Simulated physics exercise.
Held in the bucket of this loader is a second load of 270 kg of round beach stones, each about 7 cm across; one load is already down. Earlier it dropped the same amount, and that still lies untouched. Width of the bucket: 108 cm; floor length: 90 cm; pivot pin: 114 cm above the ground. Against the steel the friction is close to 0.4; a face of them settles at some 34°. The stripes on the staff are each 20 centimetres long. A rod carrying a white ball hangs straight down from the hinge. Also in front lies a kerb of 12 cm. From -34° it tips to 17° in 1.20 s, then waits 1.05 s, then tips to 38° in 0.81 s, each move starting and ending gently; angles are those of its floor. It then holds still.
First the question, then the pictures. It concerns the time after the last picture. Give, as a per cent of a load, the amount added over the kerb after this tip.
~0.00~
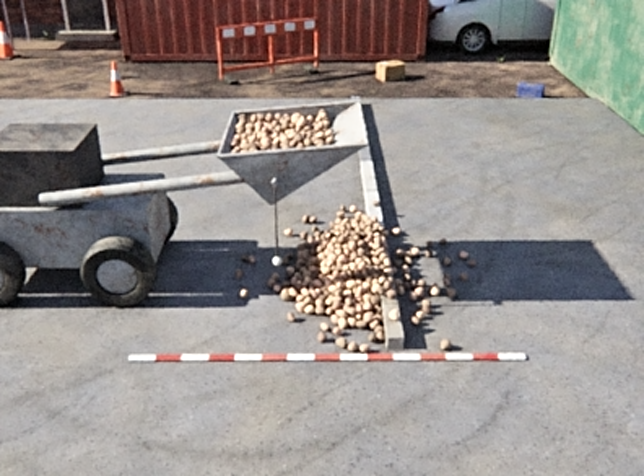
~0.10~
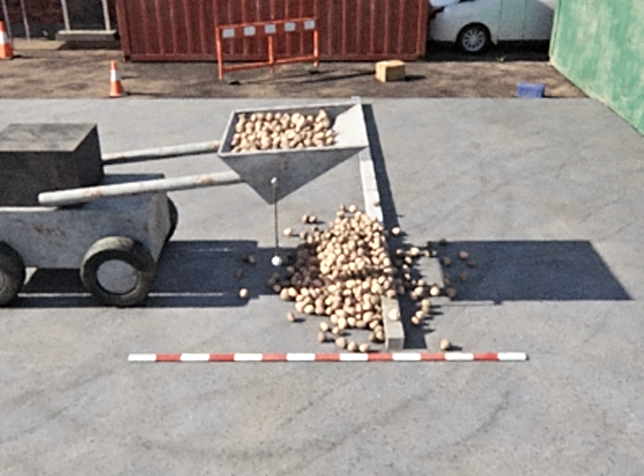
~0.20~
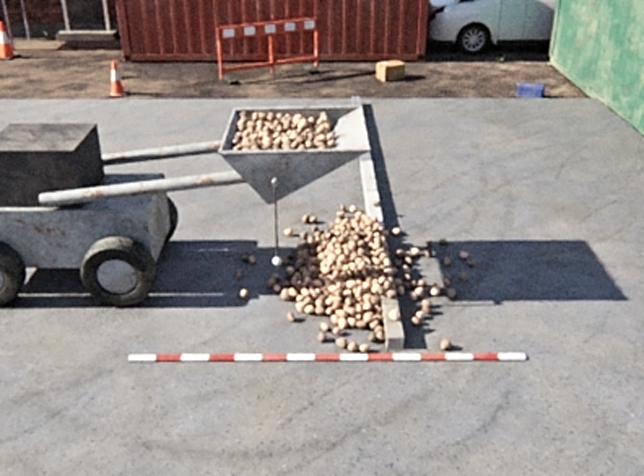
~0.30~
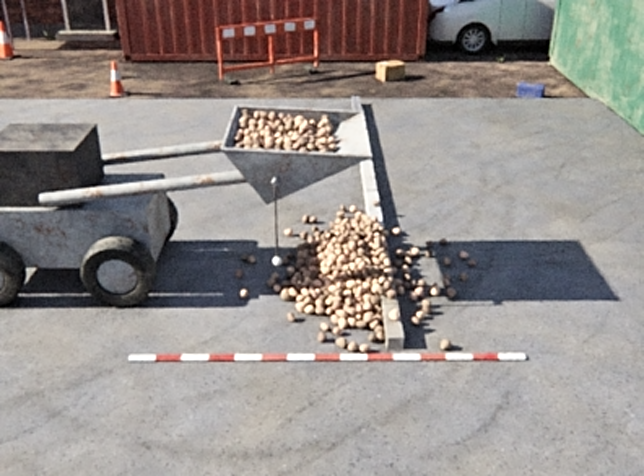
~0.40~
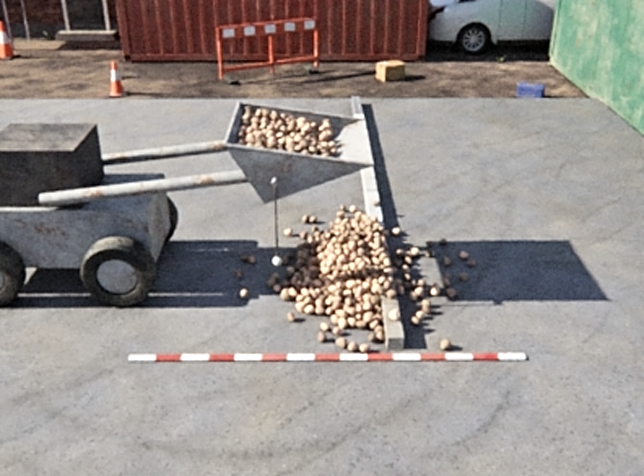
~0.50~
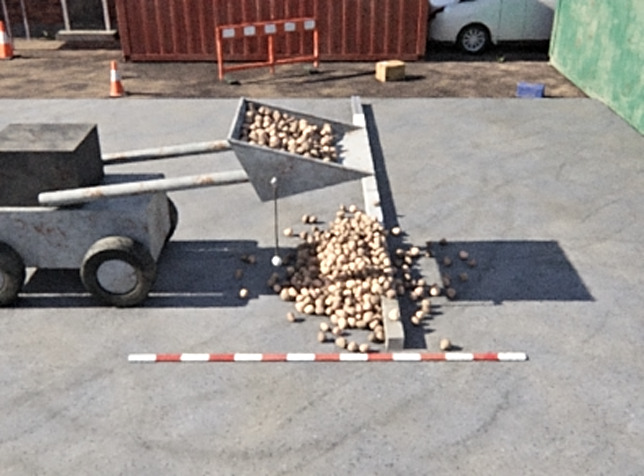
Close to 75 parts in a hundred.
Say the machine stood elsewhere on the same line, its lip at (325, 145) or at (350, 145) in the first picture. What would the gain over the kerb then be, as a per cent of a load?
About 25 per cent for the first, 55 per cent for the second.
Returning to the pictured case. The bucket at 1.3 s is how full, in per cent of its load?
About 95 per cent.
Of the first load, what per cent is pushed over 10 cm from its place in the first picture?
Around 5 in a hundred.
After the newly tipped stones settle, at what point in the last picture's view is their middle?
Their centre ends up near (408, 264).
After 0.9 s the floor is at 9°; in per cent of one load, 100 in the bucket, 93 on this side of the kerb, 6 over the kerb; the foremost stones are at (454, 268).
After 1.3 s the floor is at 17°; in per cent of one load, 97 in the bucket, 96 on this side of the kerb, 6 over the kerb; the foremost stones are at (454, 268).
After 3.5 s the floor is at 38°; in per cent of one load, 0 in the bucket, 118 on this side of the kerb, 81 over the kerb; the foremost stones are at (527, 278).
After 6.0 s the floor is at 38°; in per cent of one load, 0 in the bucket, 118 on this side of the kerb, 82 over the kerb; the foremost stones are at (527, 278). Net gain over the kerb, 75.
